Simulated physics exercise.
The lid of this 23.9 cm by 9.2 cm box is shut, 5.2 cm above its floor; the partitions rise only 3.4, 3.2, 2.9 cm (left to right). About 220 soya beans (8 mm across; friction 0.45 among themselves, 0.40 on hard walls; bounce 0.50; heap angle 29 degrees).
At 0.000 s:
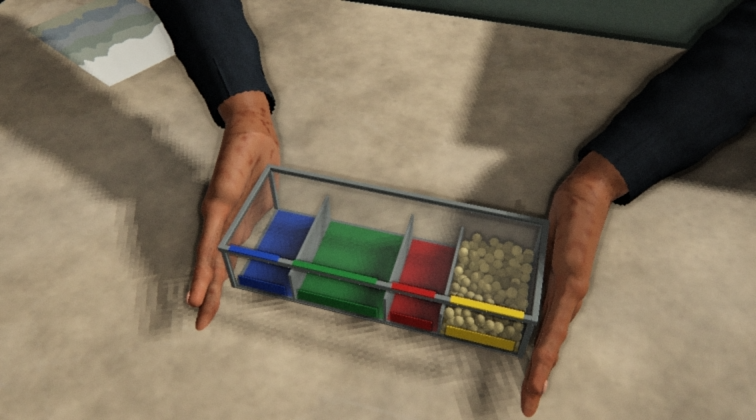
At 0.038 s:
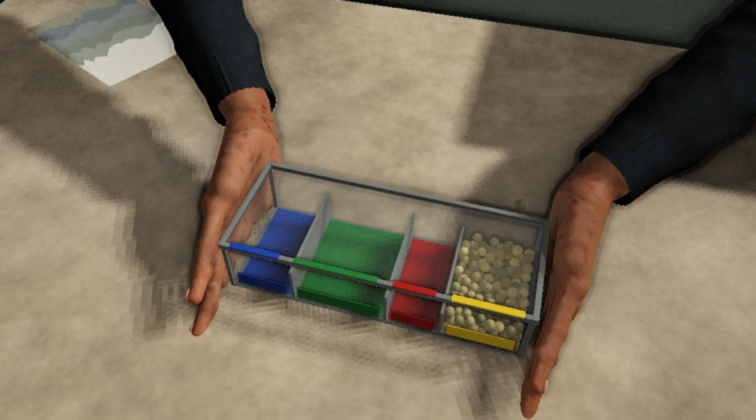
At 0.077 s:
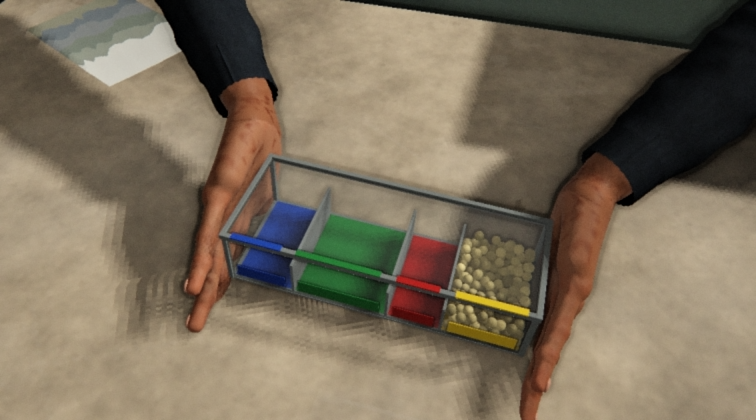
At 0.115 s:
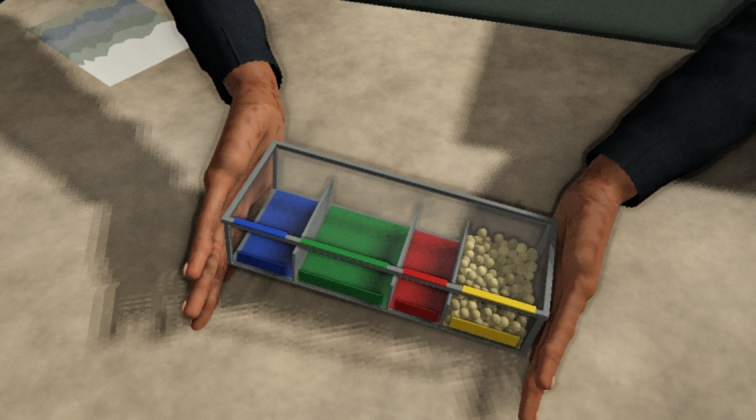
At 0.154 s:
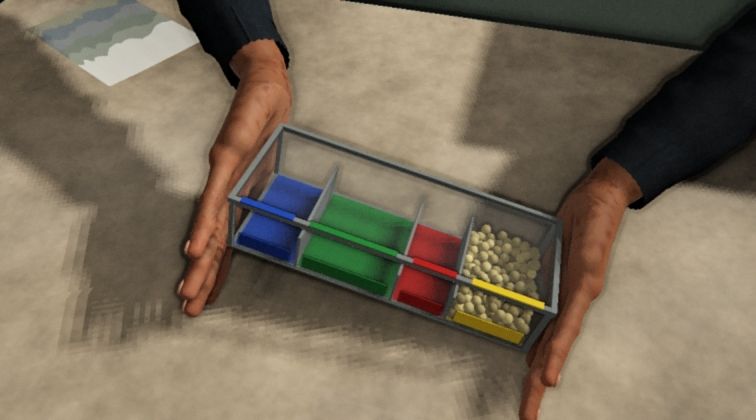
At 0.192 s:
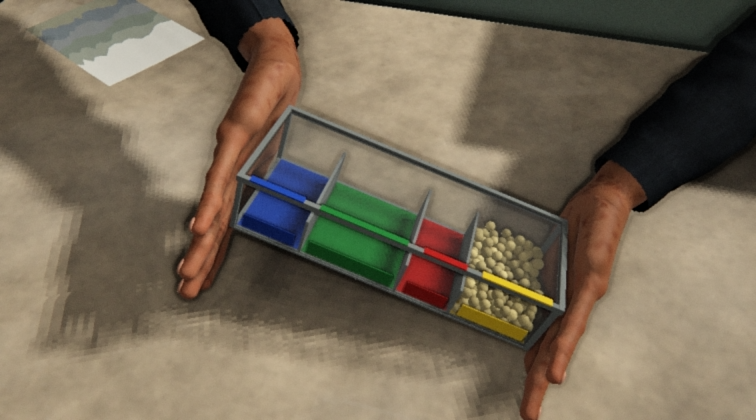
A clear lidded box with blue, green, red and yellow sections was tilted by two hands, its left end rising higher than its right, while the pale beans stayed in the yellow section.
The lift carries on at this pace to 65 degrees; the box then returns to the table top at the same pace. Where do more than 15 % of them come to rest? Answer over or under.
Red compartment: Under; blue compartment: Under; green compartment: Under; yellow compartment: Over.
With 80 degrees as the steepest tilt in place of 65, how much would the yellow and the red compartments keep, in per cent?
Yellow 100; red 0.
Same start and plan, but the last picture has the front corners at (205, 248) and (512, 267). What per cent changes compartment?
Then about 40 per cent.
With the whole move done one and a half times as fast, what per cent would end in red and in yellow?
Red 0, yellow 100.
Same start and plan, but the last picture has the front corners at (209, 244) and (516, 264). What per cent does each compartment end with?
Red 10; blue 5; green 20; yellow 65.
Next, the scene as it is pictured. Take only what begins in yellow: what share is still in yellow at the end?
Some 100 per cent.
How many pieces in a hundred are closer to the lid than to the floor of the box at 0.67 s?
Roughly 20 per cent.
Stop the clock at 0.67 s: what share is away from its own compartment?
About 0 per cent.
After 0.67 s, tilt 64 degrees; yellow 100 %.
After 0.99 s, tilt 27 degrees; yellow 100 %.
After 1.41 s, tilt 0 degrees; yellow 100 %.
By 1.7 s all is still; red 0 %, blue 0 %, green 0 %, yellow 100 %.
